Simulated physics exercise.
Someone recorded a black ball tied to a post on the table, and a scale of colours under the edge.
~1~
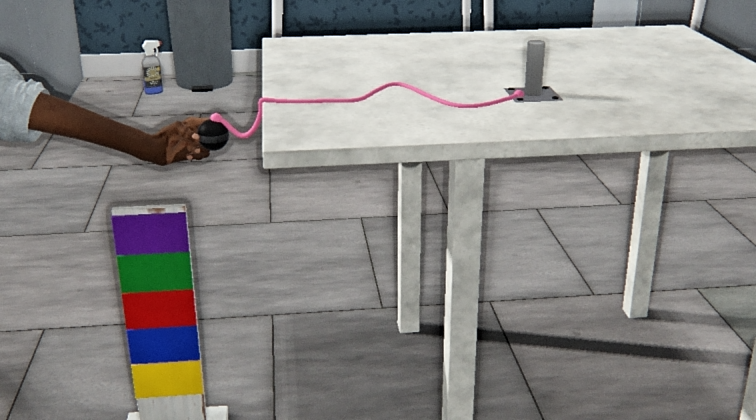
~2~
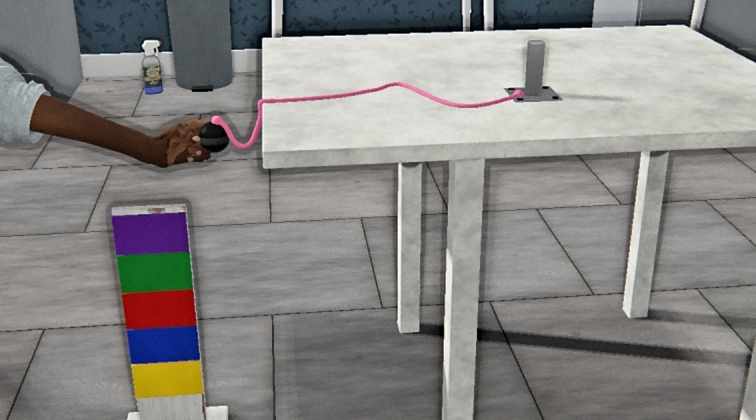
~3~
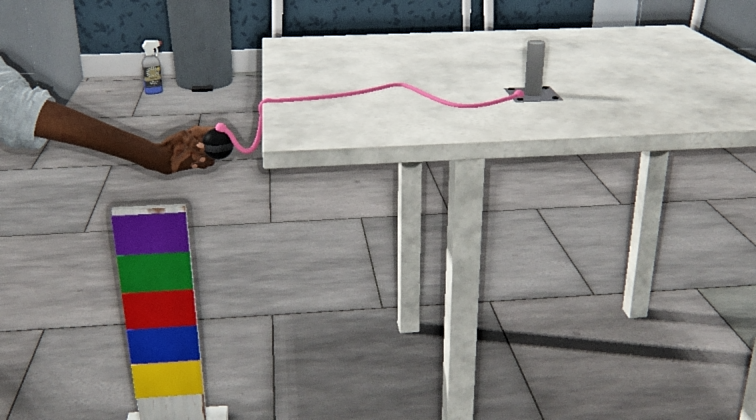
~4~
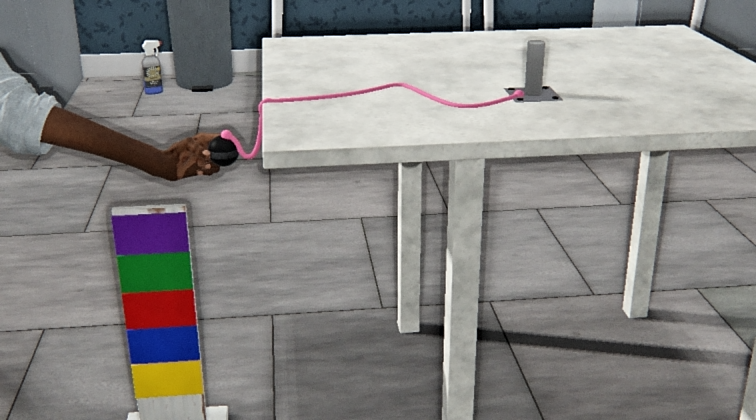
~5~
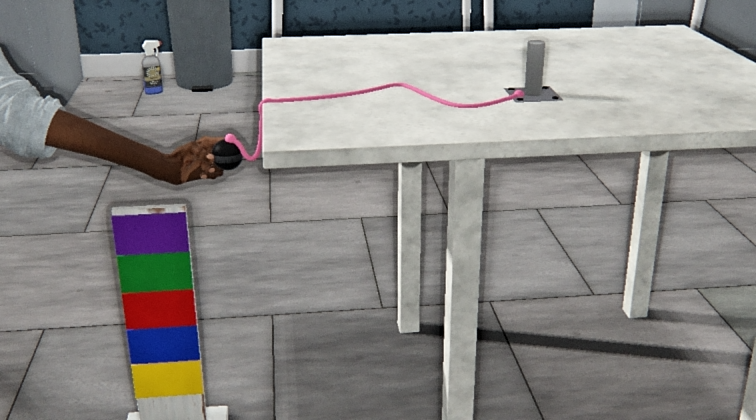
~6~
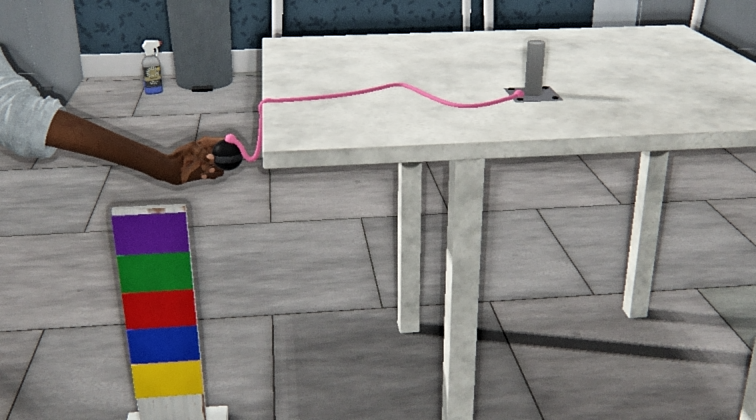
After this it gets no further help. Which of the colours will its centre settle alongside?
It settles alongside green.
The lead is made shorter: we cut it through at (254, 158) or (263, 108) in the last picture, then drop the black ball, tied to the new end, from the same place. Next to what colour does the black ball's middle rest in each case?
Per try - 1: Purple; 2: Above them all.
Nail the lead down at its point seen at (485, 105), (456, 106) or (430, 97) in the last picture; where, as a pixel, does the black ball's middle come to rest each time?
Results: (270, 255); (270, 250); (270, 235).
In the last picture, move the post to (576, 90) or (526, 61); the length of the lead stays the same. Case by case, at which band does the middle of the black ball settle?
Answer, in order: Purple, purple.
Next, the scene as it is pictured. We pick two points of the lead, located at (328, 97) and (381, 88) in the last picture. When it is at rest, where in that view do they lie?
The first finishes about (265, 98) and the second about (326, 95).
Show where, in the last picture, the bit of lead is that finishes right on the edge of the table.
Position: Approx. (321, 98).
Early on, ball near (279, 249); level with green.
Midway, ball near (266, 255); level with green.
Finally, ball near (268, 259); level with green. Its centre hangs level with the green band.
